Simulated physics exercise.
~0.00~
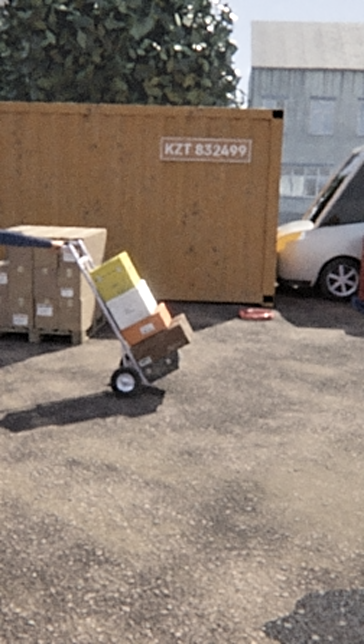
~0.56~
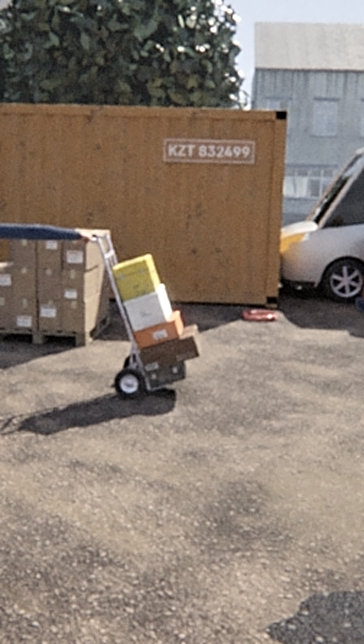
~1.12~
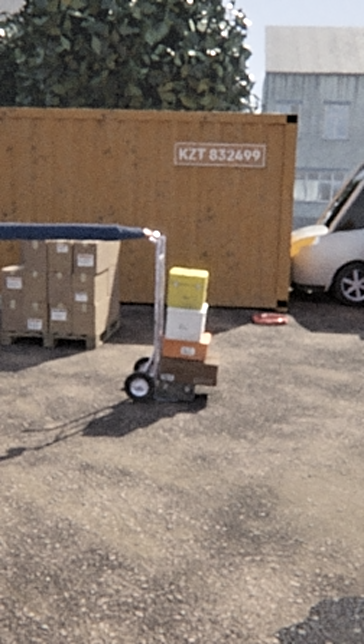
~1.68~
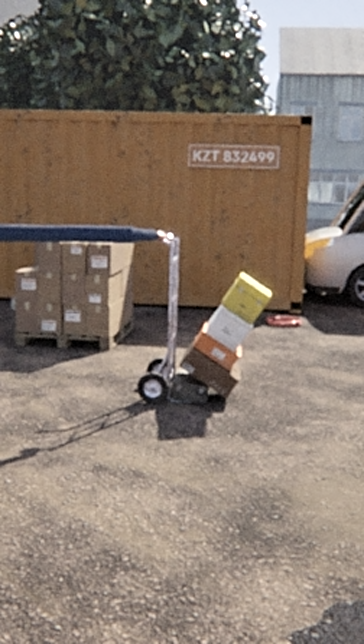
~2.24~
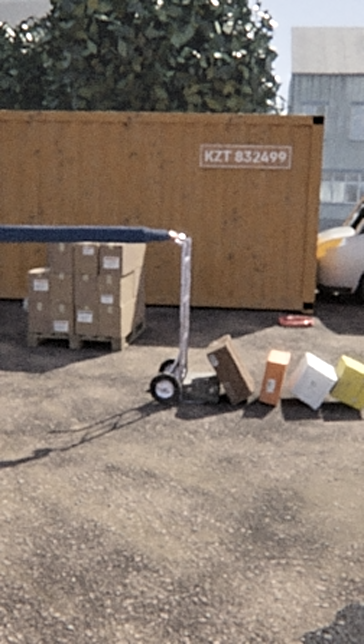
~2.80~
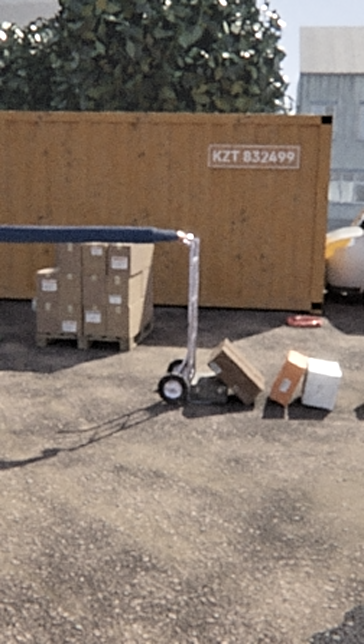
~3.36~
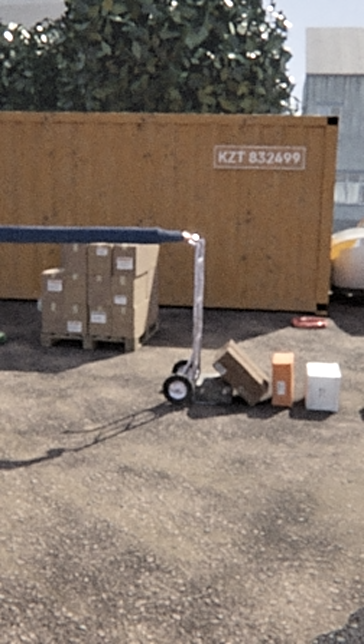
A tilted hand truck swings upright and stops, and its upper boxes topple off rightward.
